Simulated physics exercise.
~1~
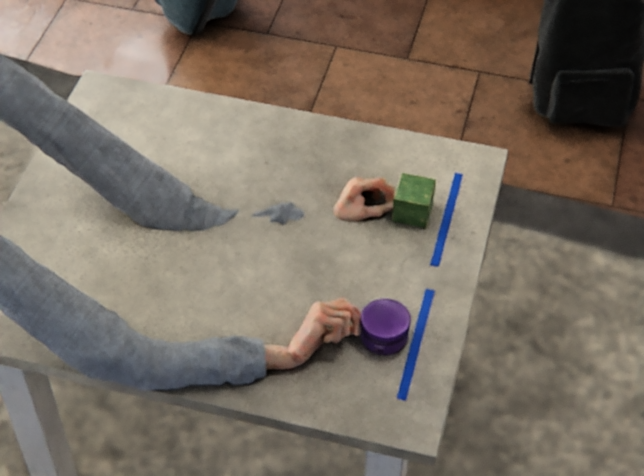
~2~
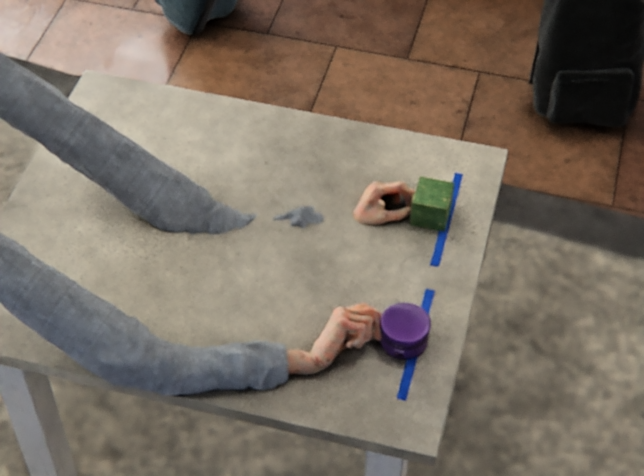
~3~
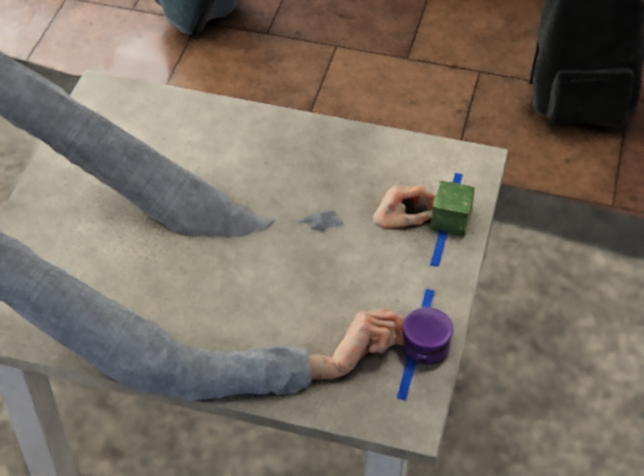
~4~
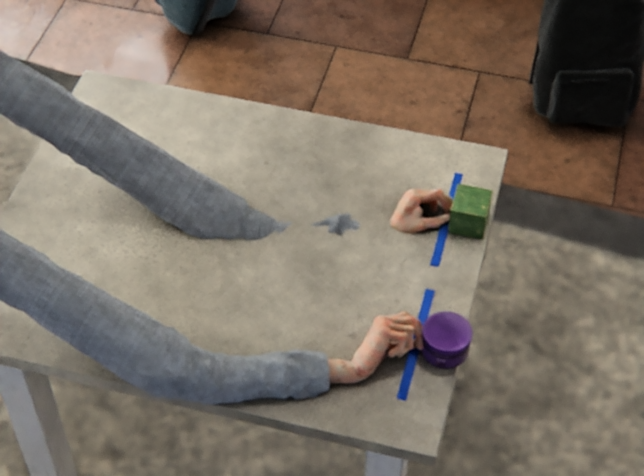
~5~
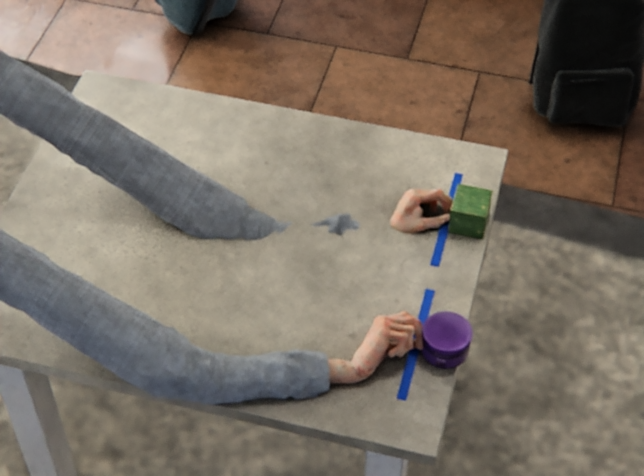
On a pale tabletop beside a floor of reddish tiles, two hands in grey-blue sleeves reach toward the right end, where two strips of blue tape lie. The fingers of one hand rest against a green block, and the other hand's fingers touch a round purple tub nearer the viewer. Both hands push their objects to the right, sliding them onto the tape. They keep nudging until the block and the tub pass over the strips, close to the table's edge. There the hands stop, and both objects sit still on the table.
